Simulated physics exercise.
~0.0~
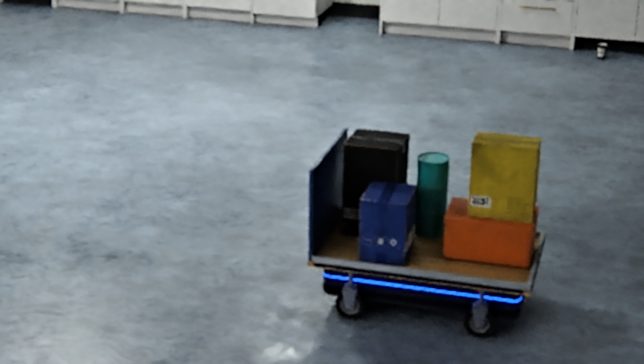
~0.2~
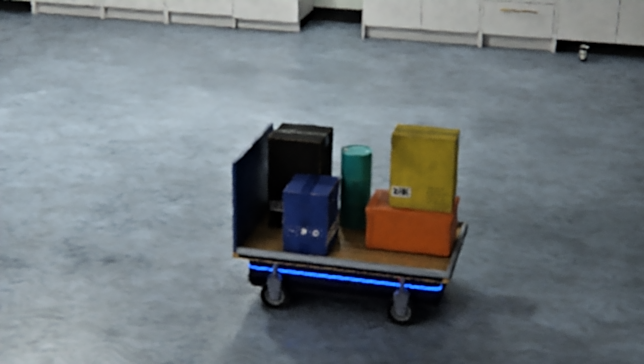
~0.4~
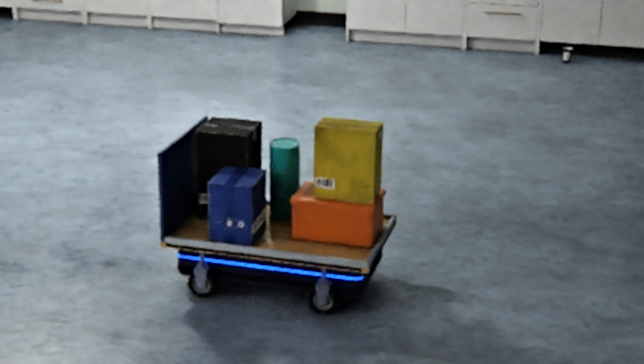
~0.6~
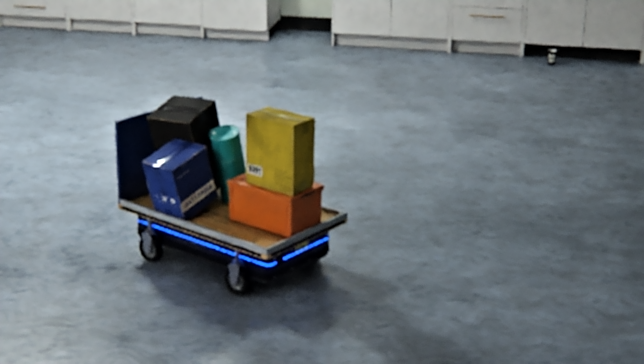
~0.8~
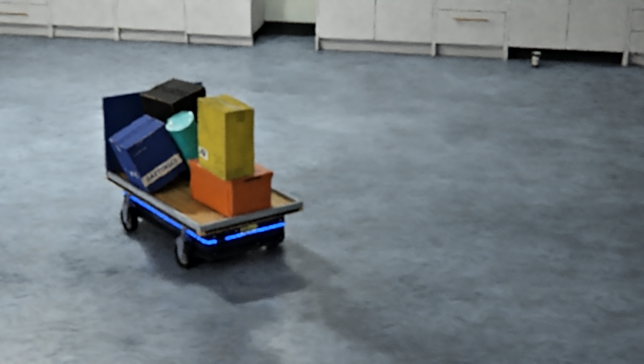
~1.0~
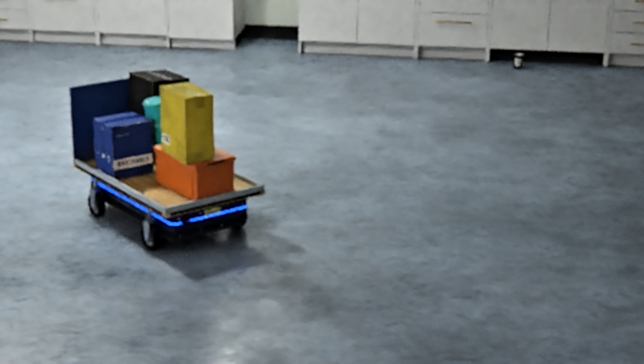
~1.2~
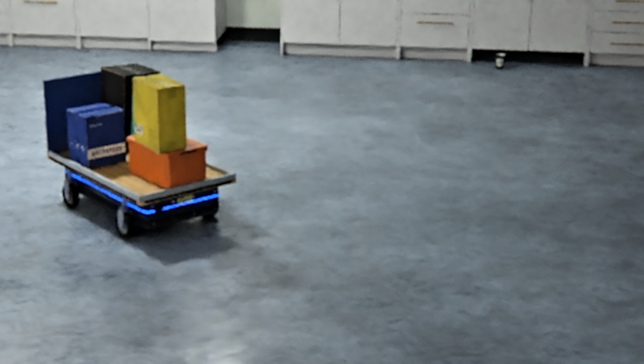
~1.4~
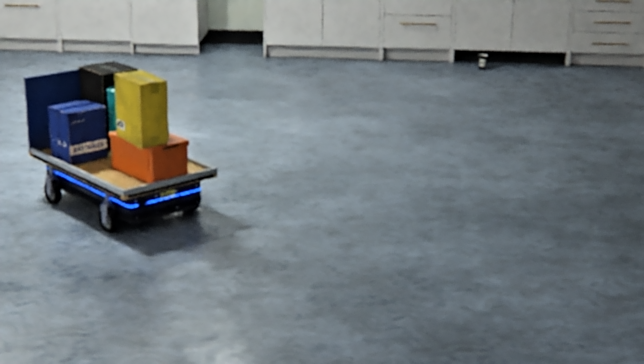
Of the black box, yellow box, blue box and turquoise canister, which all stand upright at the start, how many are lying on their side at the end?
None of them are. The blue box, black box and canister tilt during the turn but come back upright, and the yellow box stays standing.
